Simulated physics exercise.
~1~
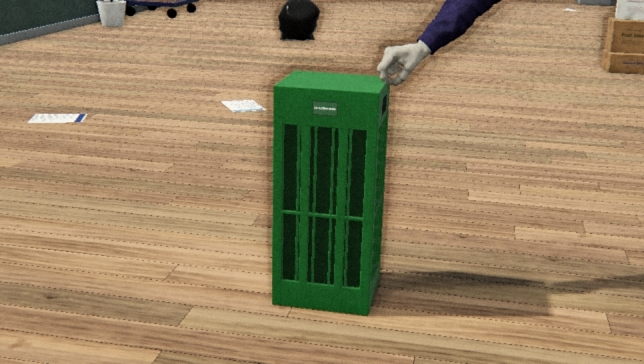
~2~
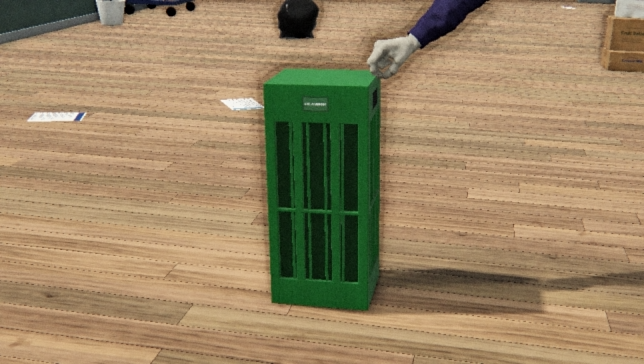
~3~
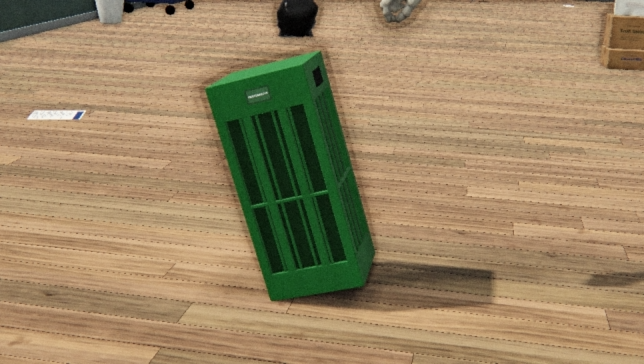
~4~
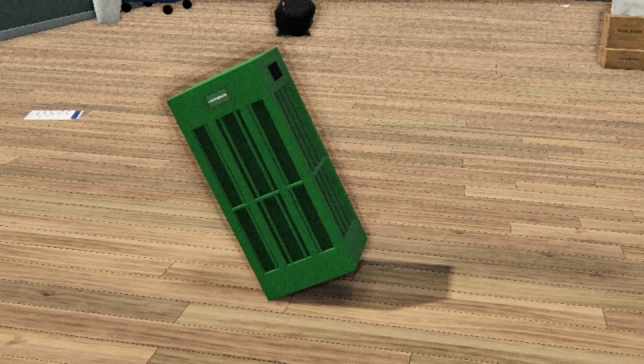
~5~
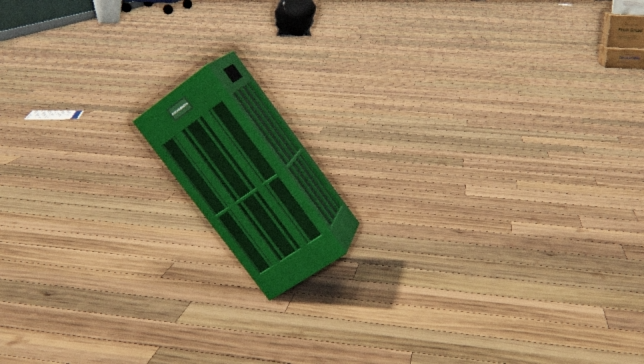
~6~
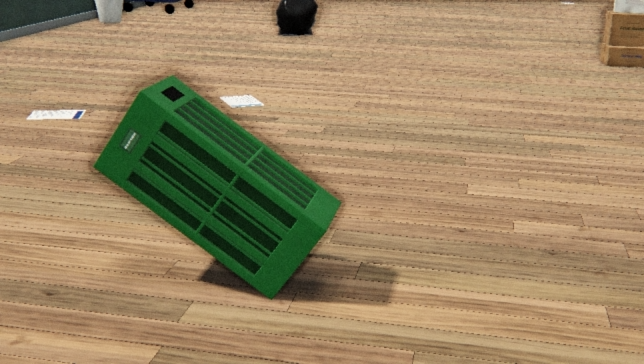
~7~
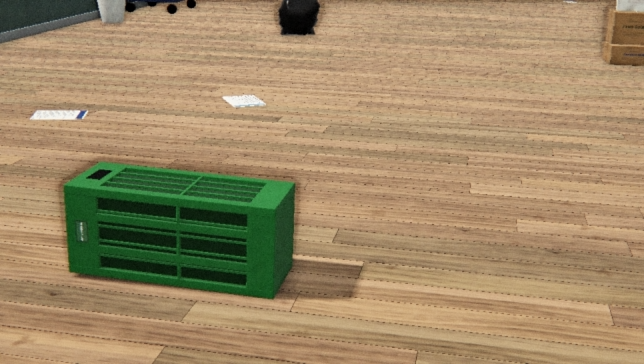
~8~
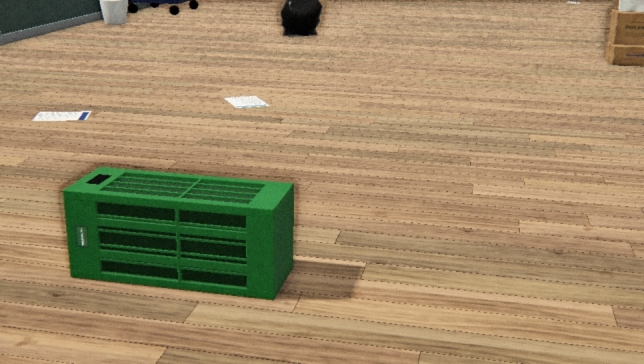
A tall green crate with slatted sides stands upright on a wooden floor, while a pale hand at the end of a dark purple sleeve reaches in from behind and touches it near its top right edge. The crate starts to tip to the left as the hand lets go and draws back out of view. It leans farther and farther, pivoting on its lower end and turning slightly so that more of its right side shows. Then it drops onto its side with its top pointing left, and lies still on the floorboards.
